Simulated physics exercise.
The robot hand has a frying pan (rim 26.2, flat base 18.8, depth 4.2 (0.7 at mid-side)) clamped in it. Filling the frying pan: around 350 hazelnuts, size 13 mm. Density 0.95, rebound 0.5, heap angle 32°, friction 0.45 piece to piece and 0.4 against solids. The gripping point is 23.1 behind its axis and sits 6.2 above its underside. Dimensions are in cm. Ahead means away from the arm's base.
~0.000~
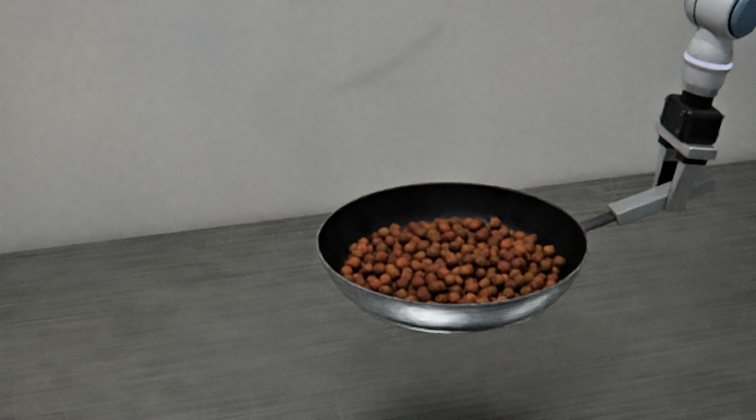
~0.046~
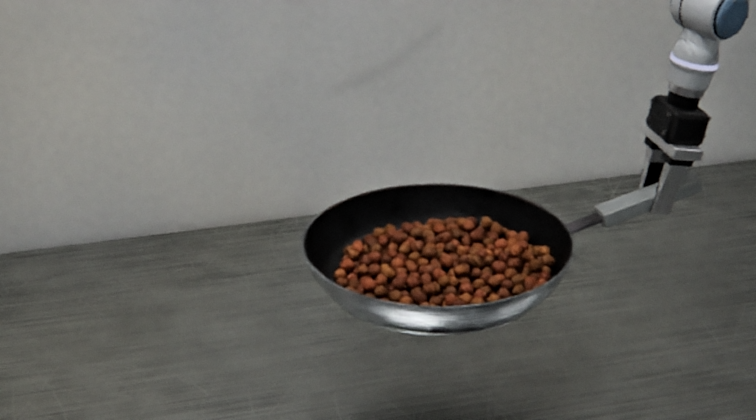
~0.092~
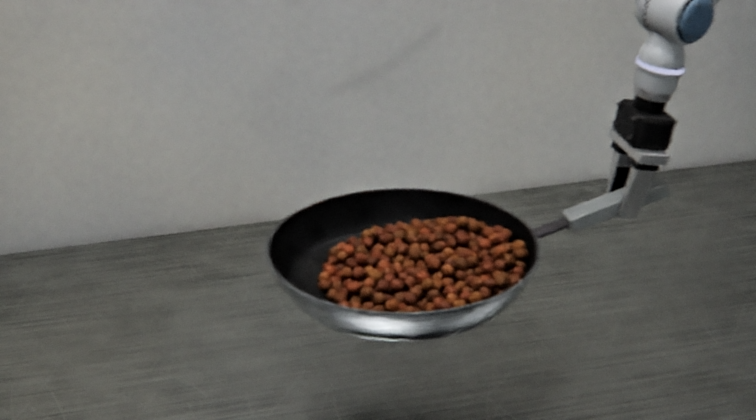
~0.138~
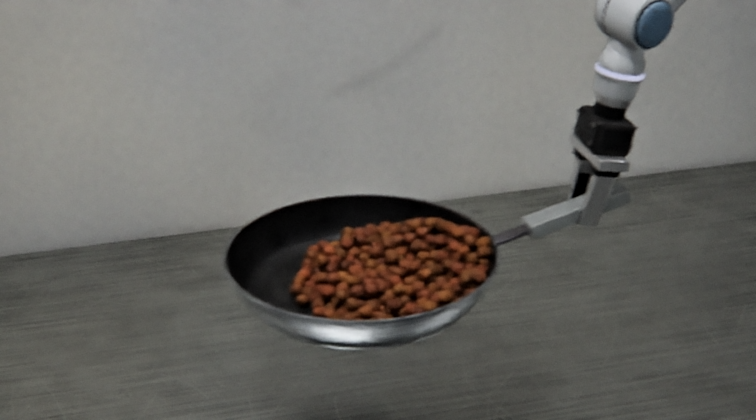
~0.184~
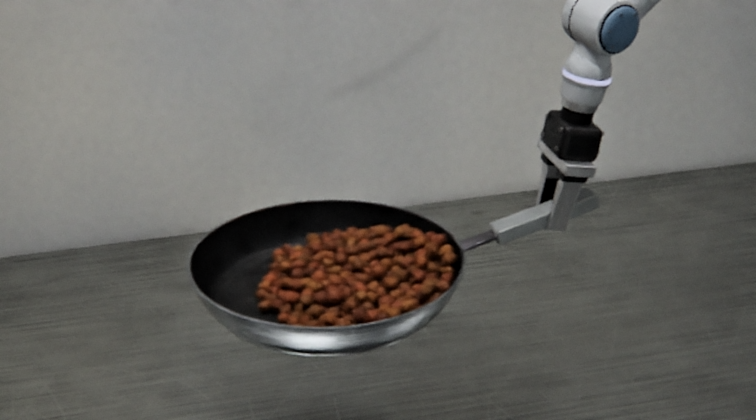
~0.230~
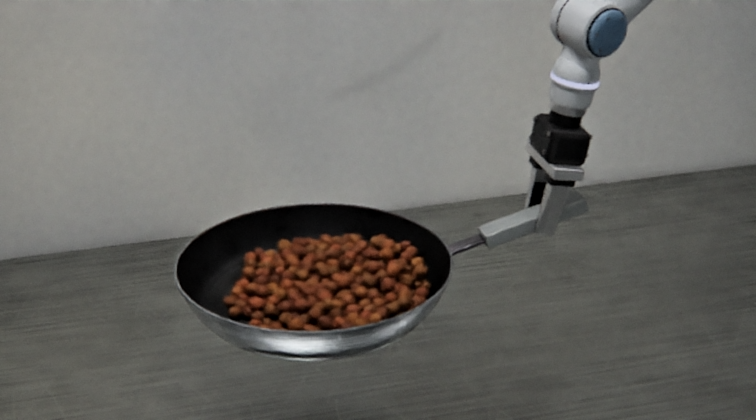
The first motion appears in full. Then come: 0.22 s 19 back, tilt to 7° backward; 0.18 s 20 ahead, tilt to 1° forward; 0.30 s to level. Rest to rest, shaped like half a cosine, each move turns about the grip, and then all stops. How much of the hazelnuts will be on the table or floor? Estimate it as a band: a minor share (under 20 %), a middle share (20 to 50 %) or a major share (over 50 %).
A middle share.
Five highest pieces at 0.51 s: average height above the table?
They are some 26 cm up.
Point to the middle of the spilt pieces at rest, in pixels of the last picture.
Pixel estimate: About (452, 366).
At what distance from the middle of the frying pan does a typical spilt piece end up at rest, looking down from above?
Roughly 24 centimetres.
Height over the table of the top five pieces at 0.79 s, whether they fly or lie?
Those pieces are near 33 cm up.
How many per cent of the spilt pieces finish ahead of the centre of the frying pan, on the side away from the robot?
Roughly 20 per cent.
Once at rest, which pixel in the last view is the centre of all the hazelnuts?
At about (262, 301).
By 0.51 s, tilted 5° backward, highest piece 27 above the table; 327 in the frying pan, 19 in flight or on a rim.
By 0.79 s, level, highest piece 34 above the table; 236 in the frying pan, 29 on the table or floor, 81 in flight or on a rim.
By 1.13 s, level, highest piece 16 above the table; 236 in the frying pan, 100 on the table or floor, 10 in flight or on a rim.
By 2.18 s, level, highest piece 16 above the table; 236 in the frying pan, 110 on the table or floor.
Final count, 236 in the frying pan, 110 on the table or floor. That is 32 % on the table or floor.
